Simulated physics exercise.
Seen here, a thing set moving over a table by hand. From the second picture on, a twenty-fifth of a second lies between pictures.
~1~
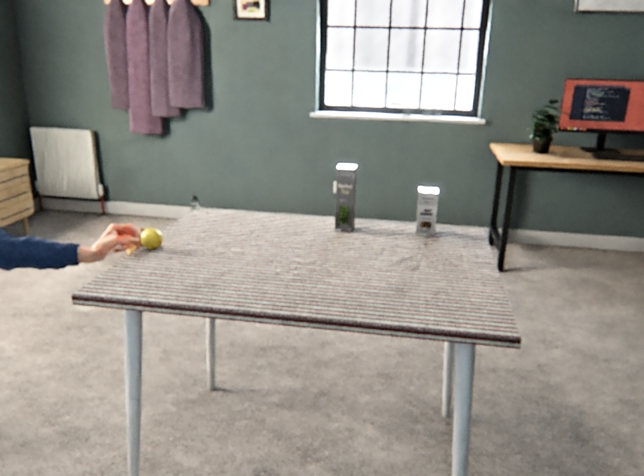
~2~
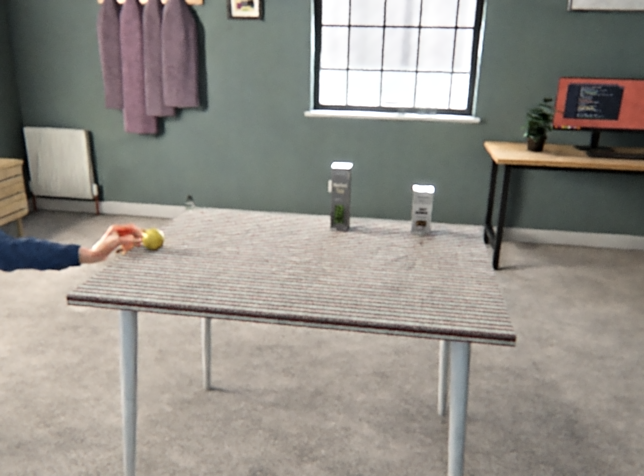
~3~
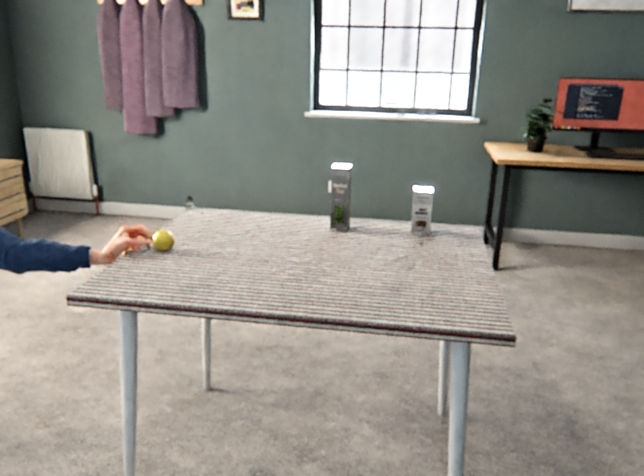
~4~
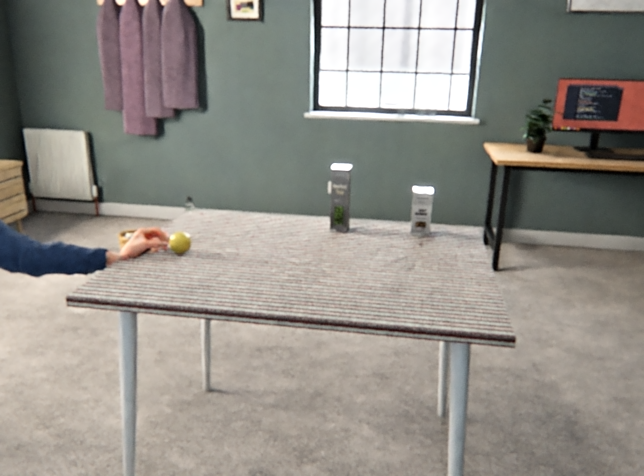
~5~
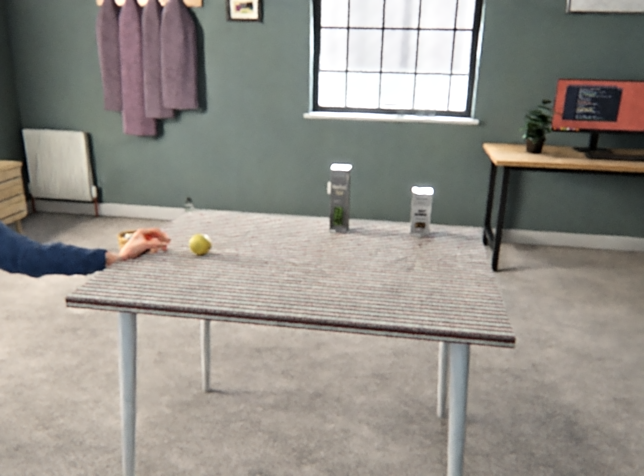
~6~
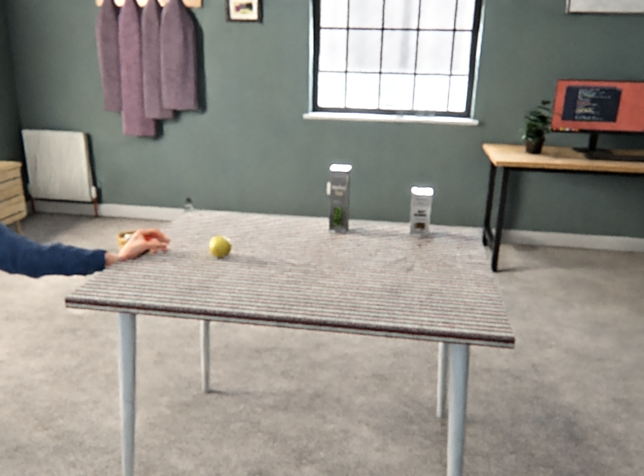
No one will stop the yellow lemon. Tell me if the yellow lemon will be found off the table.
The yellow lemon drops to the floor.
Then, 0.20 s after the last picture, yellow lemon rolled well along near (324, 254).
Then, 0.50 s after the last picture, yellow lemon rolled well along near (480, 266).
Then, 0.70 s after the last picture, yellow lemon now off the table.
Then, 1.00 s after the last picture, things are still on the move.
By the end, off the table, yellow lemon.
